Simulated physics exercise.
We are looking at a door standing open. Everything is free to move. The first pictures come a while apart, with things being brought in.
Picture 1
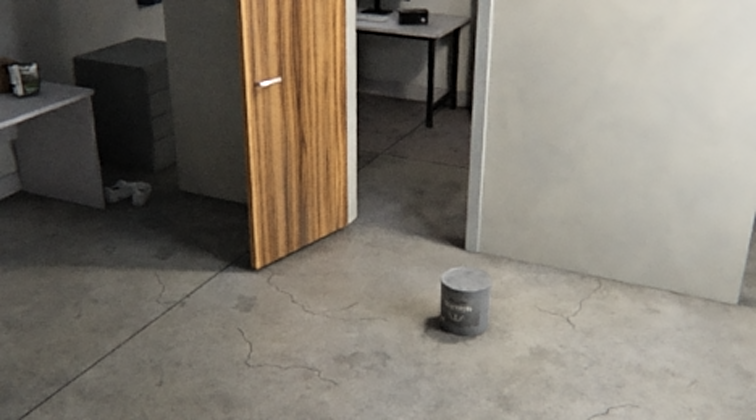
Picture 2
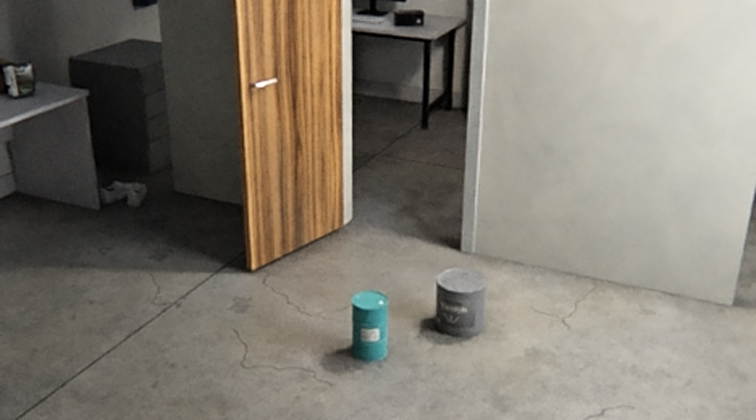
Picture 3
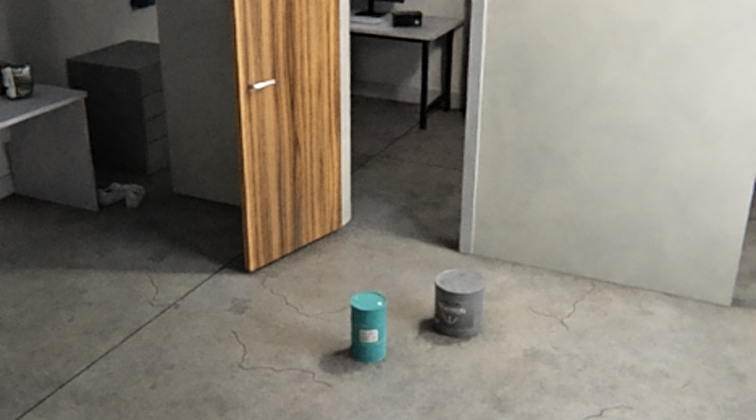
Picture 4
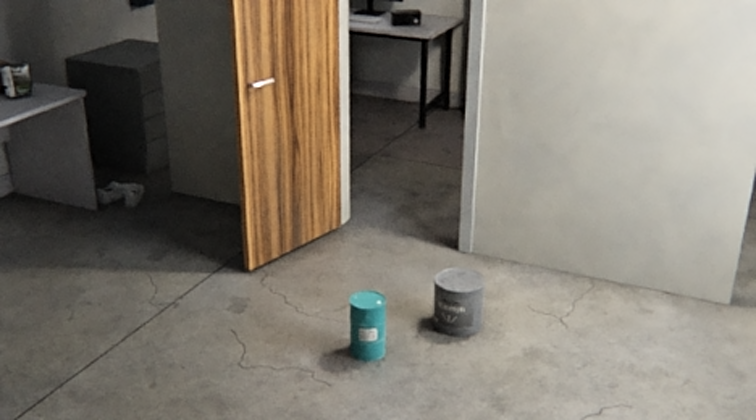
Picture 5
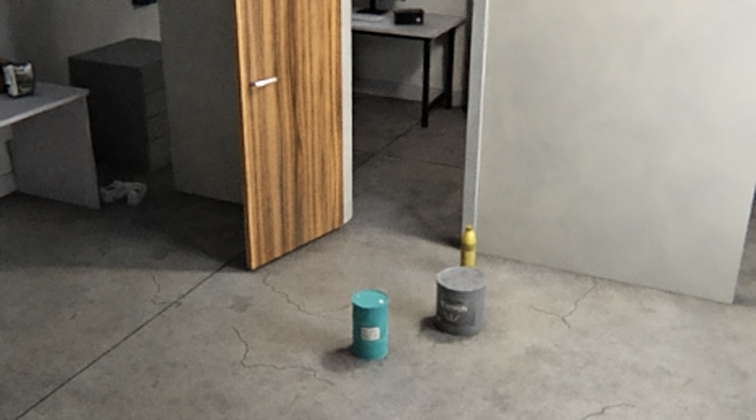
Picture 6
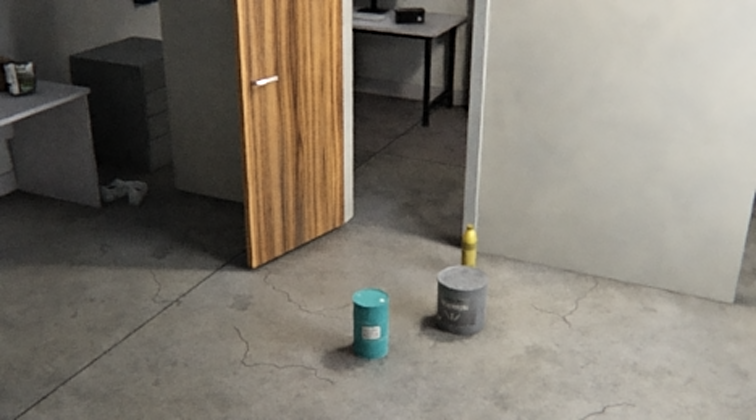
Wood-faced door standing wide open and still as a turquoise canister, then a yellow bottle, appear beside a grey pail on concrete.
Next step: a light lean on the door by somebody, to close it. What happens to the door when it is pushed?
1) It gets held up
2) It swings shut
Option 2: It swings shut.
Then, 1.00 s later than the last frame, door at 72°.
Then, 1.70 s later than the last frame, door at 36°.
When it is over, door at 0°; all 3 as before. End places, in pixels of the last picture, yellow bottle near (469, 252).
